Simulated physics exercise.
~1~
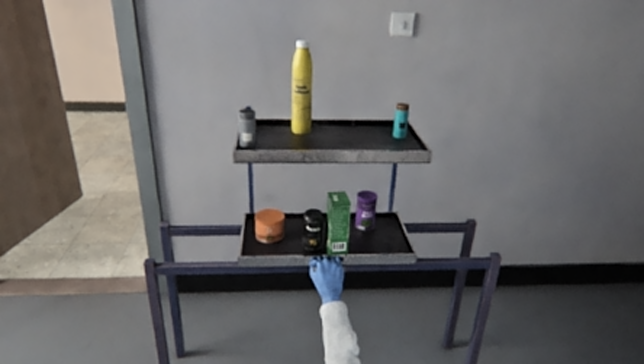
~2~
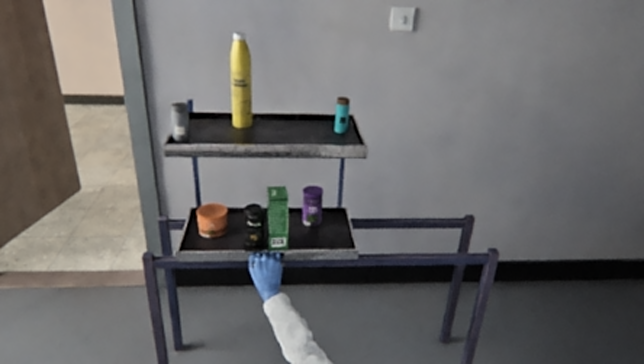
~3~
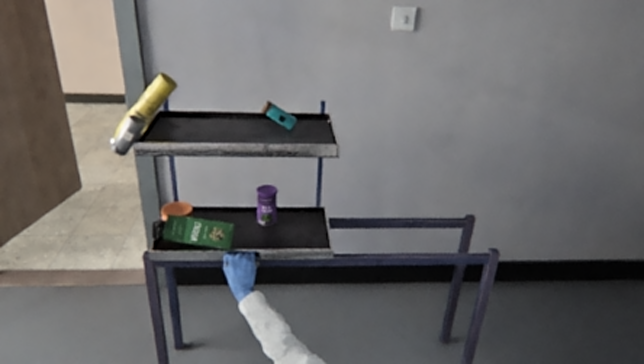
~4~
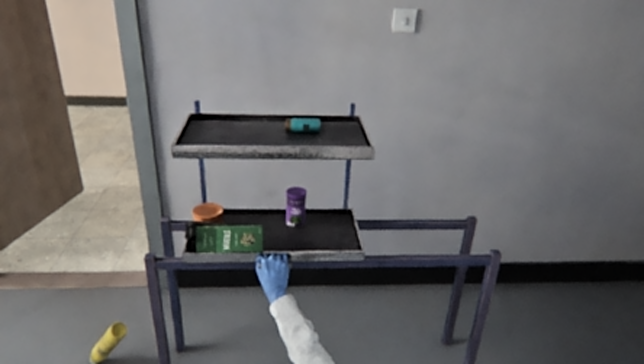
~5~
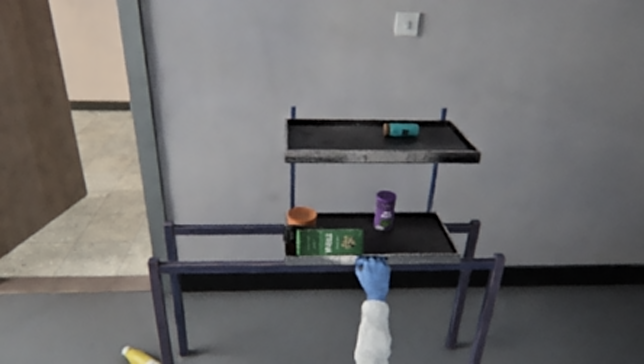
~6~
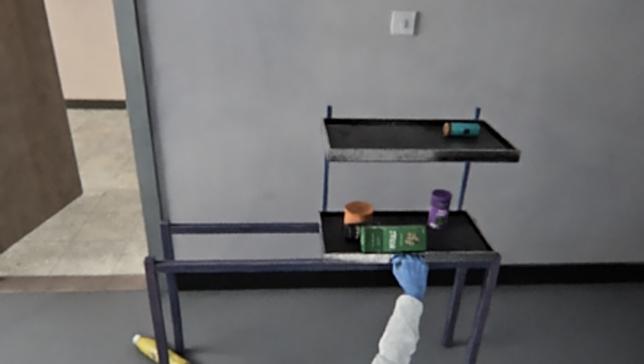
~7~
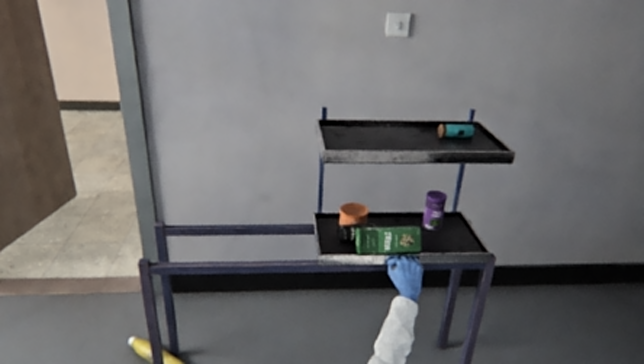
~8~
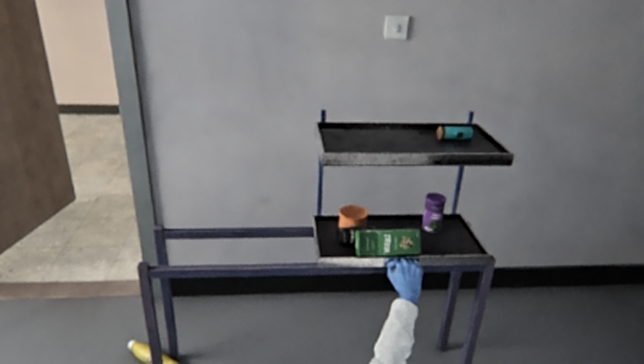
A tall yellow bottle stands between a grey container and a turquoise one on the upper shelf of a two-tier black tray, seen from the front against a grey wall. Below are an orange tub, a small black can, a green carton and a purple tin. A blue-gloved hand slides the tray left along rails, and the bottle and grey container tip over the left edge as the carton, can and turquoise container topple. The hand then moves the tray right. It stops there, the purple tin still upright, the bottle lying on the floor.
